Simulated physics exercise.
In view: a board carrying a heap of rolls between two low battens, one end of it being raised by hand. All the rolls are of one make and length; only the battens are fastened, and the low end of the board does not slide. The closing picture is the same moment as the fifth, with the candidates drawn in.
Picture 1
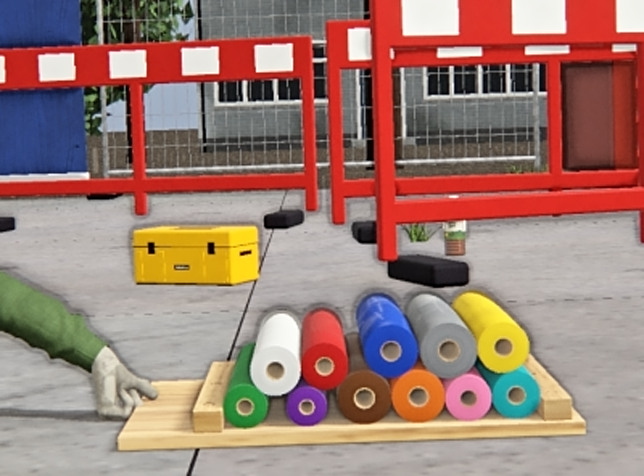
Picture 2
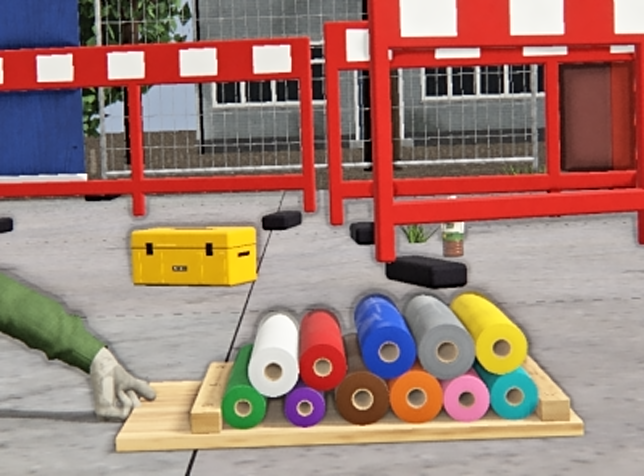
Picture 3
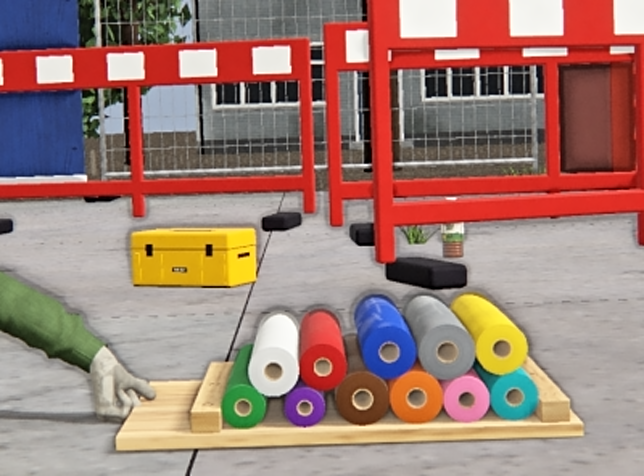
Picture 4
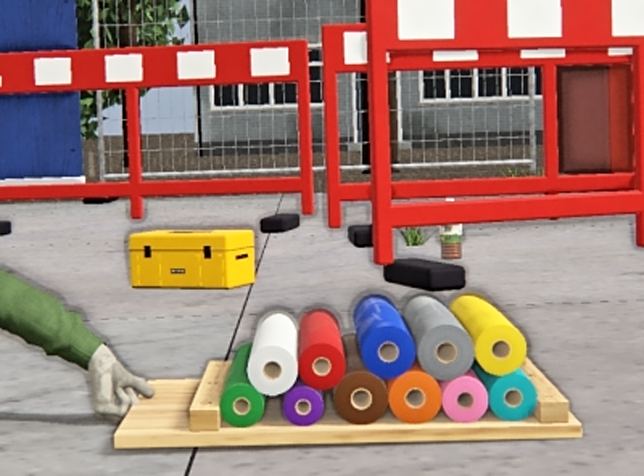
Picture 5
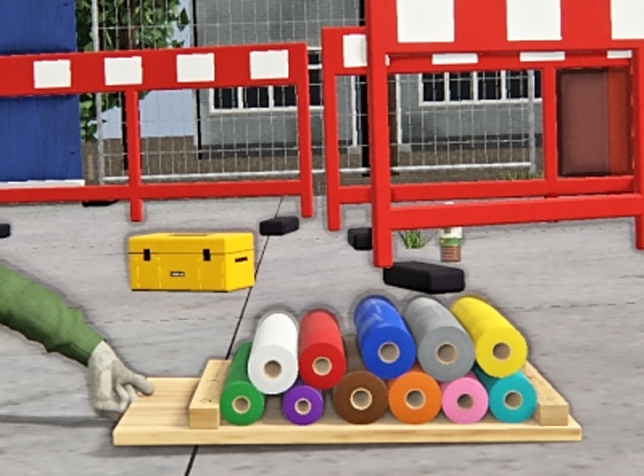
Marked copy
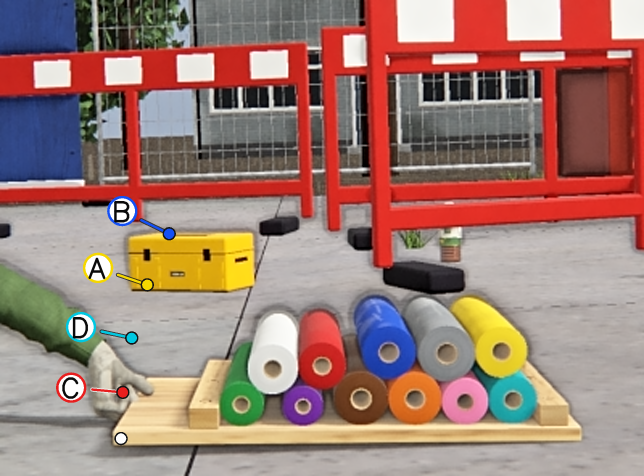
The clip opens on a gloved hand at the left end of a wooden board carrying a two-layer heap of colourful rolls, with a yellow toolbox and red-and-white barriers behind. The view then shifts very slightly, while the hand keeps its place and the board and rolls show almost no movement.
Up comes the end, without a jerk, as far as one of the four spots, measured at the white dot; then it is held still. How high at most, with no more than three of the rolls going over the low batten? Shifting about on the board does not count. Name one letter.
At most to A.
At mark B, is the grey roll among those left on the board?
The grey roll: No.
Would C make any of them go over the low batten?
No.
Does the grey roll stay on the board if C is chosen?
Yes.
On the marked copy, A at (147, 285); B at (169, 233); C at (123, 392); D at (132, 338); the white dot at (121, 439).
Following A. Soon after the start, board at 15°.
Later, board at 21°.
In the end, board at 21°, two over the low batten (grey, yellow).
As for the rest, B four over the low batten (red, blue, grey, yellow); C none over the low batten; D one over the low batten (yellow).
